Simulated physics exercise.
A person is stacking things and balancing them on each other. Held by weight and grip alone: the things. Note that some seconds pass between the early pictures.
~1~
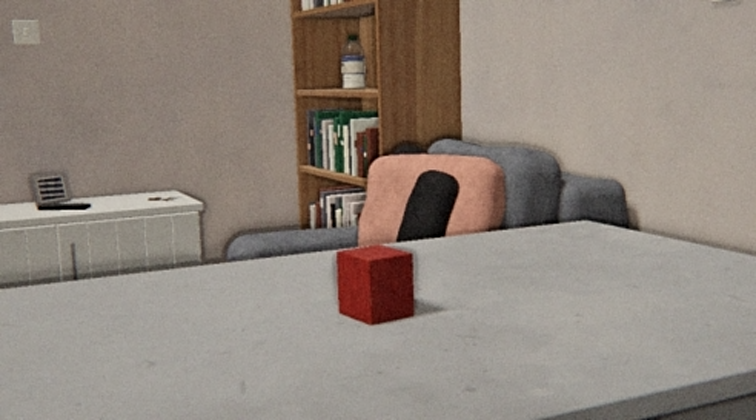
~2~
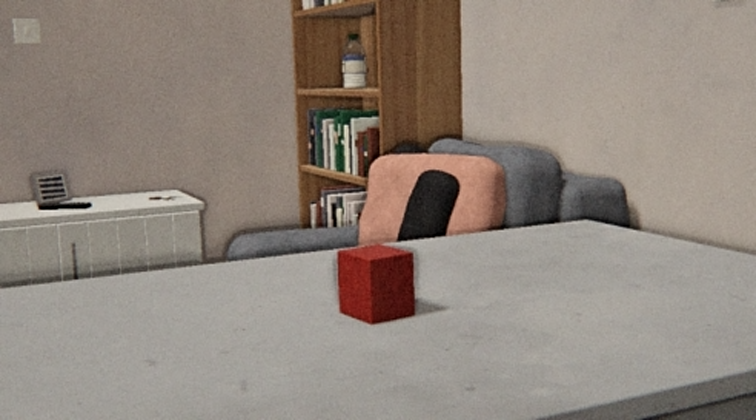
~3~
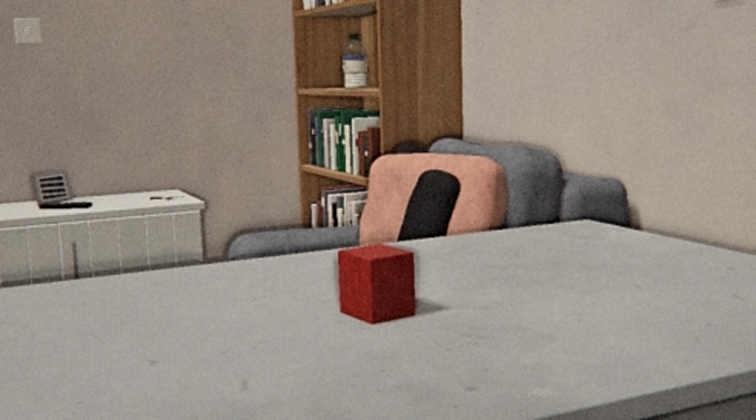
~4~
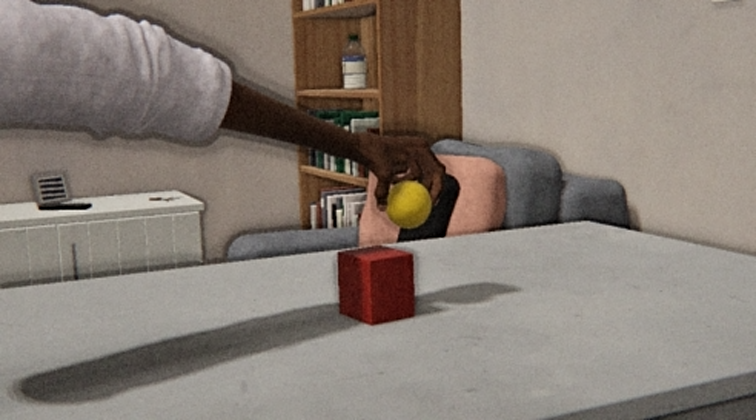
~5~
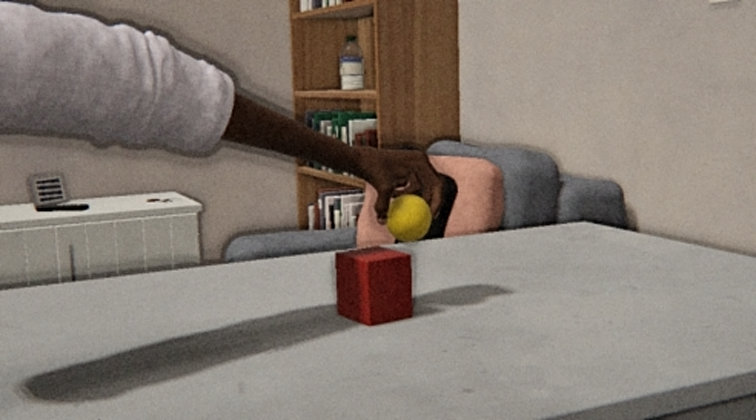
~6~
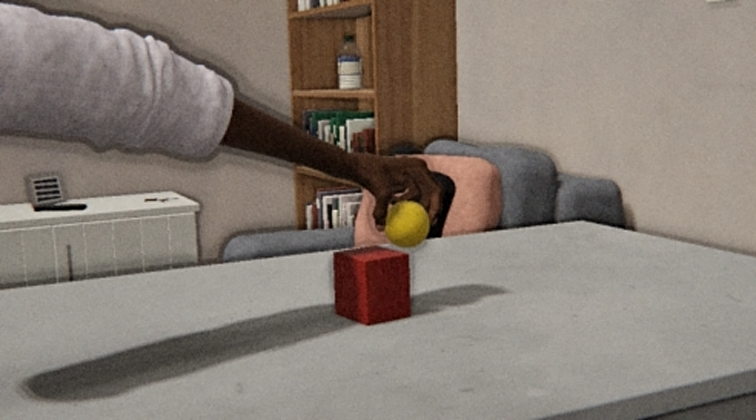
A dark-skinned hand on a pale-sleeved arm reaches in from the left over a grey table, seen from slightly above in a living room with a bookshelf, grey sofa and white cabinet behind. A red block sits near the middle, and the hand holds a yellow lemon above it. The lemon lowers slightly to the block, still held, while the view shifts very slightly.
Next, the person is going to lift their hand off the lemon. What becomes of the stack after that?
The stack topples over.
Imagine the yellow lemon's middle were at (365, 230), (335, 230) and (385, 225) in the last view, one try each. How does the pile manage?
Outcomes in order: No collapse, a collapse, no collapse.
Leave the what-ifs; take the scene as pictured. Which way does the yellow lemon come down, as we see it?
It heads rightwards.
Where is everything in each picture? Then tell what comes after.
In the first frame, the last thing is not in view yet; red block (375, 284).
In the second frame, the last thing is not in view yet; red block (376, 283).
In the third frame, the last thing is not in view yet; red block (376, 283).
The fourth frame shows still above its spot; yellow lemon (408, 205); red block (376, 284).
The fifth frame shows still above its spot; yellow lemon (408, 218); red block (374, 285).
The sixth frame shows set down, still held; yellow lemon (407, 225); red block (372, 285).
Then, 0.20 s on from there, yellow lemon shifted a little near (415, 240).
Then, 0.30 s on from there, yellow lemon now fallen.
Then, 0.40 s on from there, things are still on the move.
In the end, fallen, yellow lemon; red block unmoved. At the end, from the last picture's camera, yellow lemon near (438, 283). The pile loses its balance.
